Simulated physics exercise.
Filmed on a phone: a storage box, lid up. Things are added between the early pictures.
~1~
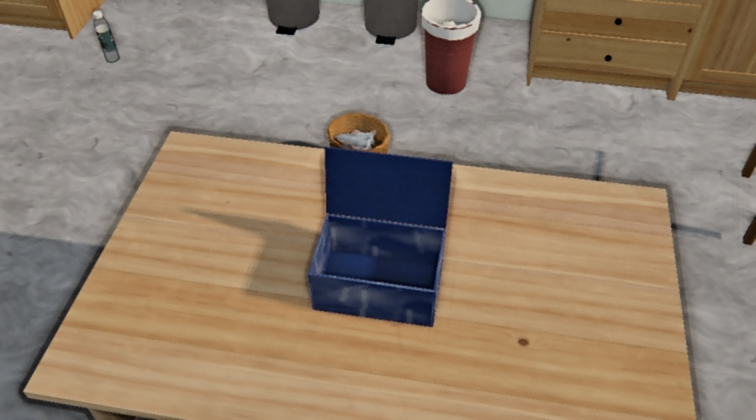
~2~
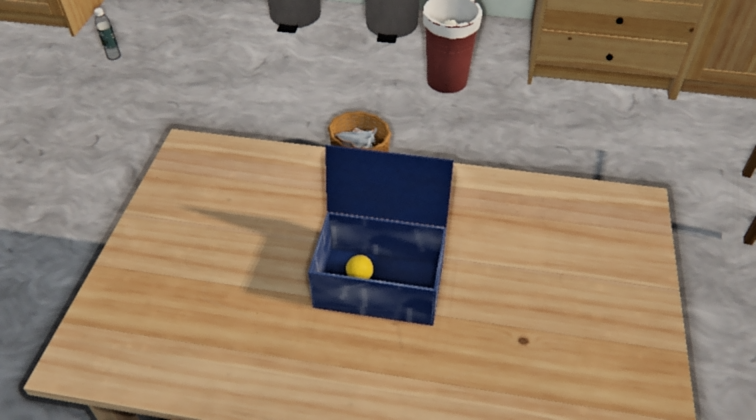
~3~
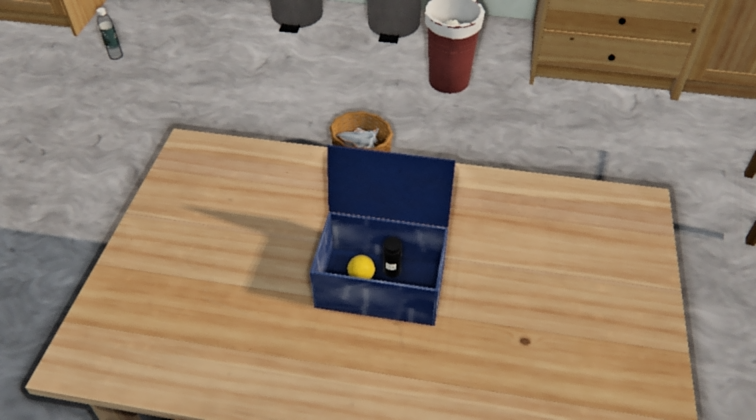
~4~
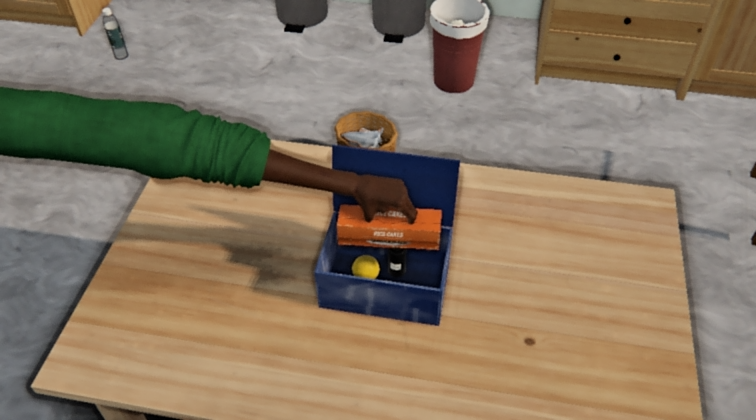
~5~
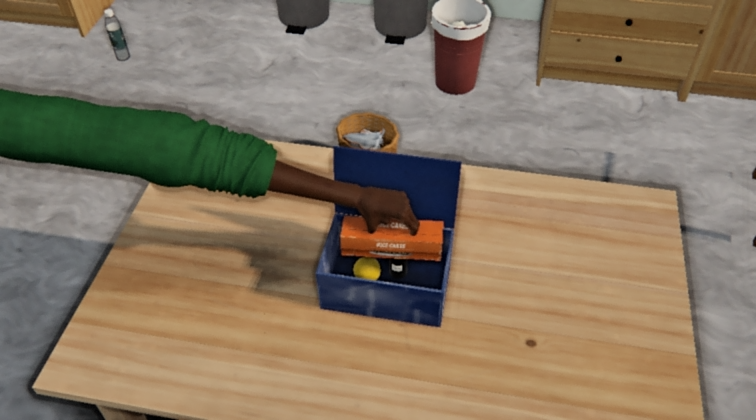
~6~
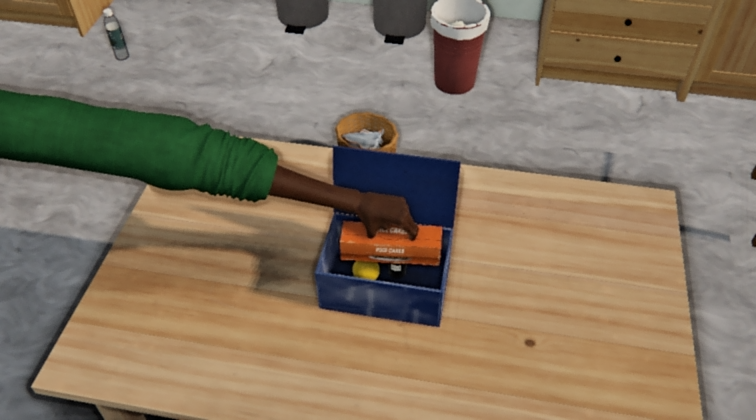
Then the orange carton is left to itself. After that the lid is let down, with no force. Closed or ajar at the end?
As it turns out, it closes.
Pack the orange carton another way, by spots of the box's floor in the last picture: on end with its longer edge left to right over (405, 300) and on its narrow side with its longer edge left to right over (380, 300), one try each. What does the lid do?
First try: It will not close; second try: It sits on the rim.
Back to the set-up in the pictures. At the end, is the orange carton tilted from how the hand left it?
It ends up tilted.
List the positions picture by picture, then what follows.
In the first picture, the last thing is not in view yet.
In the second picture, the last thing is not in view yet; yellow lemon (360, 269).
In the third picture, the last thing is not in view yet; yellow lemon (361, 269).
In the fourth picture, still above its spot; orange carton (390, 227); yellow lemon (366, 269).
In the fifth picture, still above its spot; orange carton (392, 238); yellow lemon (367, 270).
In the sixth picture, put in, still held; orange carton (391, 243).
Then, 1.00 s later than the last frame, lid starting down; orange carton upside down near (379, 292); yellow lemon moved about its own width.
Then, 1.80 s later than the last frame, lid 42° above the rim; orange carton upside down near (379, 292); yellow lemon moved about its own width.
When it is over, lid shut; lying over in the box, orange carton; moved from the start, yellow lemon; black shaker as before. End places, in pixels of the last picture, orange carton near (379, 292).
